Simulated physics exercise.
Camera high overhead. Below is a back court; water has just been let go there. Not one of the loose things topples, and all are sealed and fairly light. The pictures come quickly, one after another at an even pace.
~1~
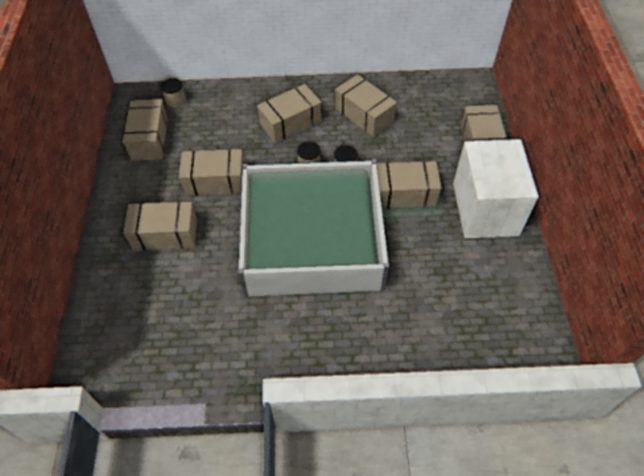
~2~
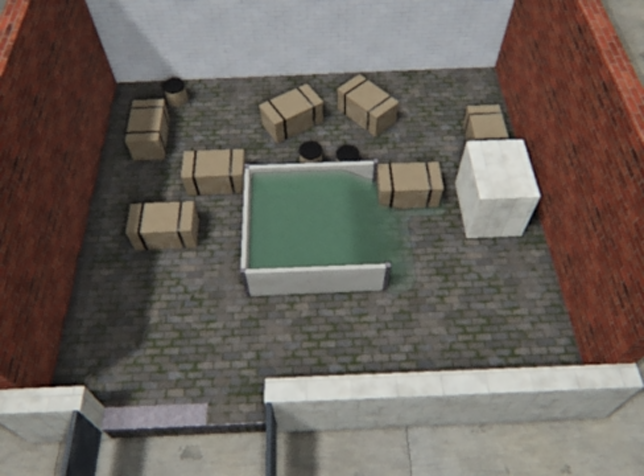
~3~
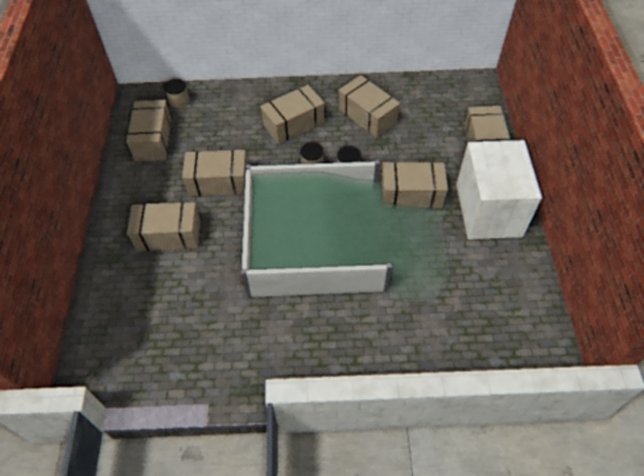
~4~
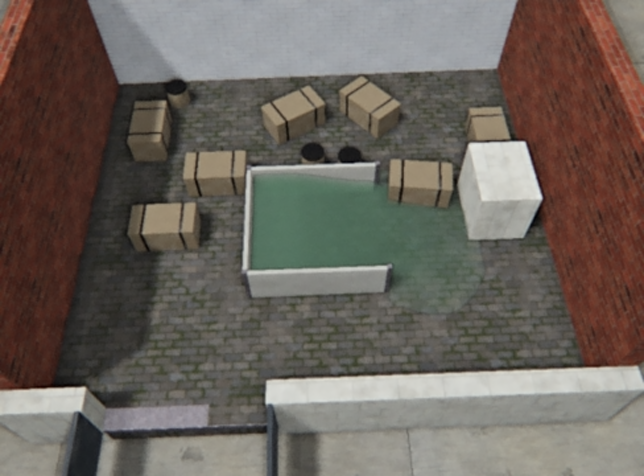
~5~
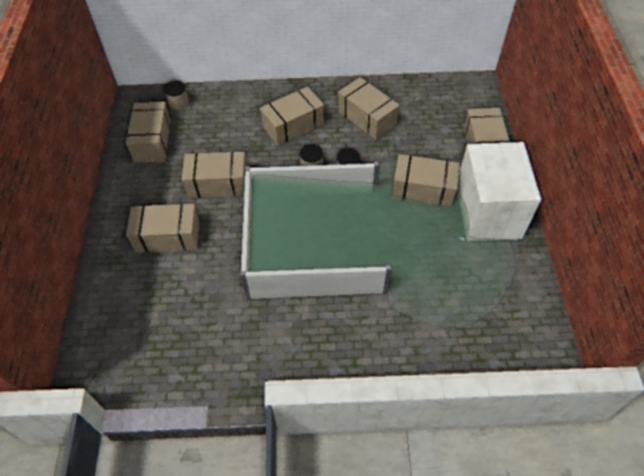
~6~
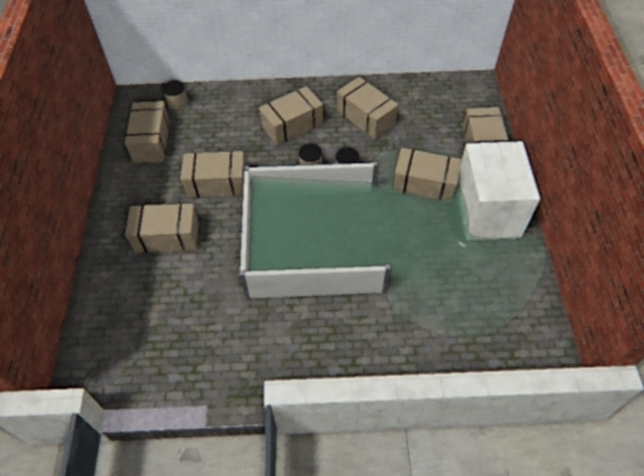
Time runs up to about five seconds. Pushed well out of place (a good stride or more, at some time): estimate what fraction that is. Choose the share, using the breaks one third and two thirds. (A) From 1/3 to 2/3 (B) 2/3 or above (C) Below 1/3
The answer is C.
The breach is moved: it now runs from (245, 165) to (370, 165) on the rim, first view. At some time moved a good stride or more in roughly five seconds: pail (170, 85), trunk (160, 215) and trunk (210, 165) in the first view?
In turn: Moved that far, stayed within it, stayed within it.
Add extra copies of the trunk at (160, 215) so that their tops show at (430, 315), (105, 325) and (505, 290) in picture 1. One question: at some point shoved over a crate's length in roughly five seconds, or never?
Shoved clear, stays put, shoved clear.
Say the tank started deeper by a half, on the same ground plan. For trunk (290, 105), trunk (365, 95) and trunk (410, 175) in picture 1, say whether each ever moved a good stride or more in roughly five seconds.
Object 1: Covered it. Object 2: Covered it. Object 3: Covered it.
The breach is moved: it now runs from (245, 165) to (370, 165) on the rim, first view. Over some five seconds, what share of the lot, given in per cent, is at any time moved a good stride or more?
It comes out at roughly 60 per cent.
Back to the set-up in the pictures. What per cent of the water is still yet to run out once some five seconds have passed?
I'd put it near 100 per cent.
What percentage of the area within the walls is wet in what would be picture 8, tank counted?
By my count it's near 25 in a hundred.
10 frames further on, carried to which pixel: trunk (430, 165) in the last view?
(422, 100), roughly.
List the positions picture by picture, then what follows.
In the first picture, a trunk at (408, 176) rests on the ground; a pail at (346, 154), on the bottom; 0 of 10 have shifted.
In the second picture, a trunk at (410, 176) rests on the ground; a pail at (348, 154) rests on the ground; 0 of 10 have shifted.
In the third picture, a trunk at (415, 176), on the bottom, close to its start; a pail at (349, 155), on the bottom; 1 of 10 have shifted.
In the fourth picture, a trunk at (421, 174) rests on the ground, close to its start; a pail at (350, 155), on the bottom; 1 of 10 have shifted.
In the fifth picture, a trunk at (427, 171), on the bottom, close to its start; a pail at (349, 157), on the bottom; 1 of 10 have shifted.
In the sixth picture, a trunk at (429, 166) floats, a stride from its start; a pail at (348, 156), on the bottom; 1 of 10 have shifted.
A moment on, 1 of 10 are well off their spots; 0 afloat.
Next, 1 of 10 are well off their spots; 1 afloat.
Later, 2 of 10 are well off their spots; 2 afloat.
In the end, 3 of 10 are well off their spots, and 3 have been at some point; 2 afloat.
